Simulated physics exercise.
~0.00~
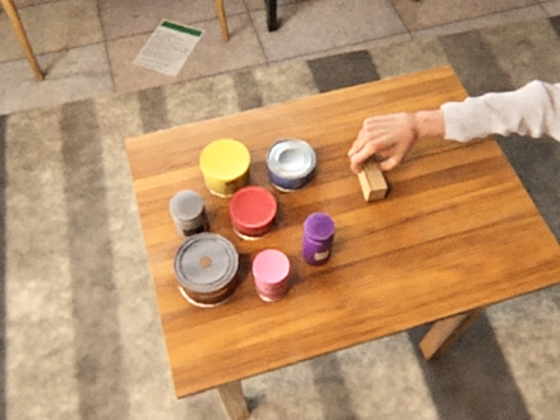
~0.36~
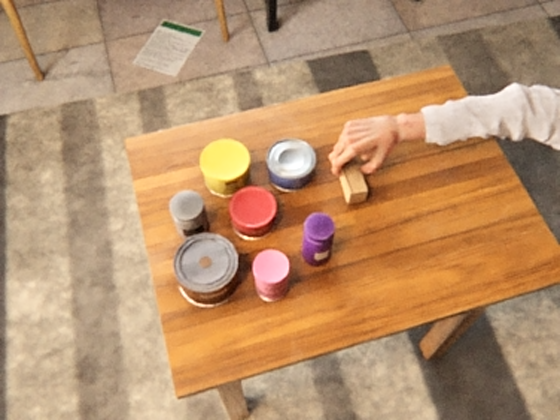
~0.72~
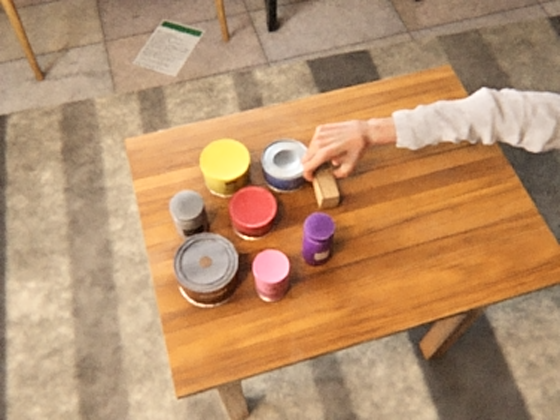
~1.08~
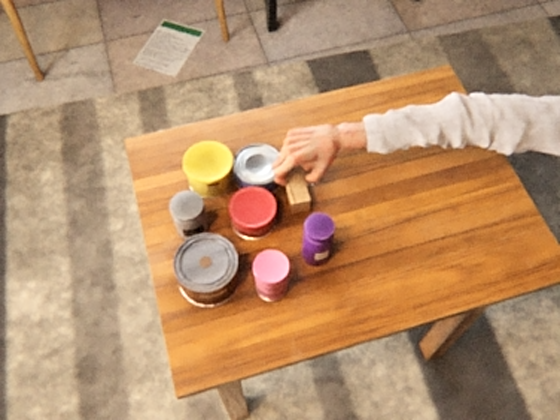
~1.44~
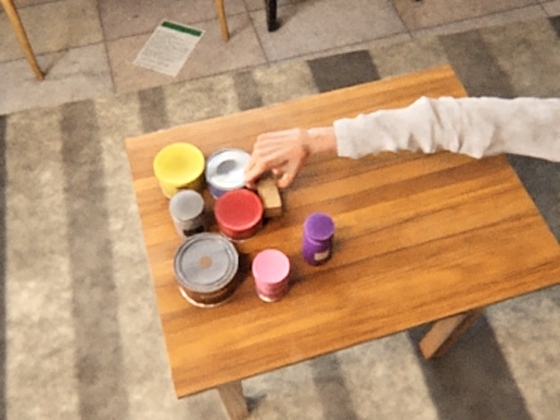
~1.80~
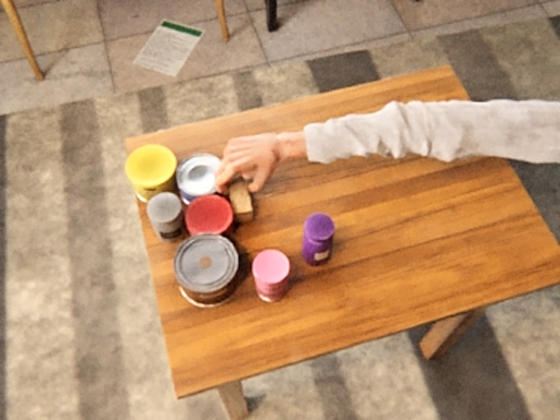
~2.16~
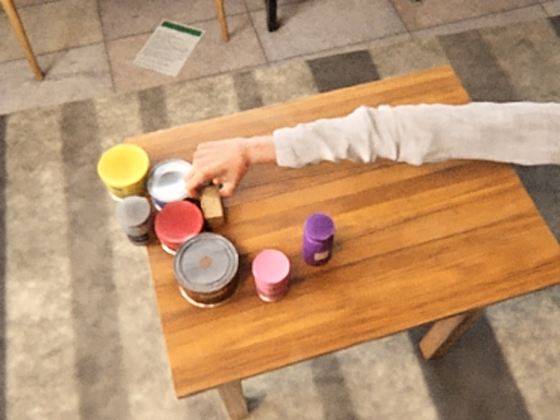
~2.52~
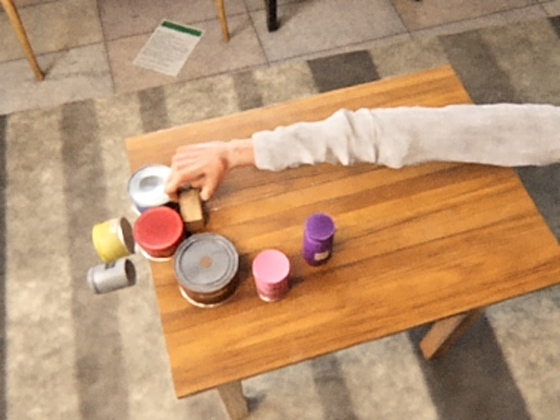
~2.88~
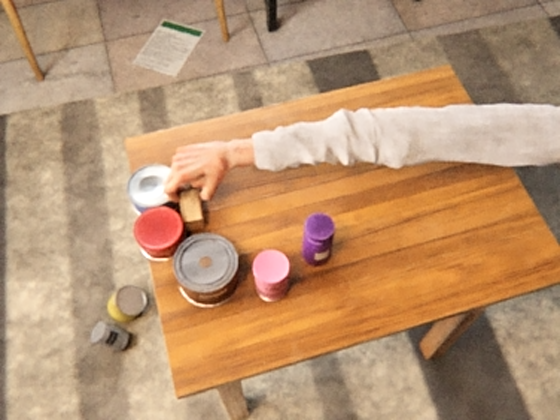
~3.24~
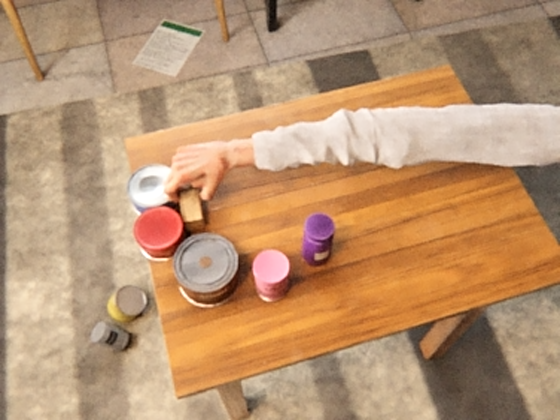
A hand in a pale sleeve reaches from the right over a wooden table, seen from above, holding a small wooden block. Yellow and blue tubs stand at the back, a grey jar and red tub in the middle, and a brown tub, pink tin and purple jar nearer the front. The hand slides the block left into the blue tub, which moves along with the yellow tub, then the red tub and grey jar shift left too. The yellow tub and grey jar tip off the left edge and drop to the striped floor. The hand stops, leaving the blue and red tubs near the edge, while the brown tub, pink tin and purple jar stay put.
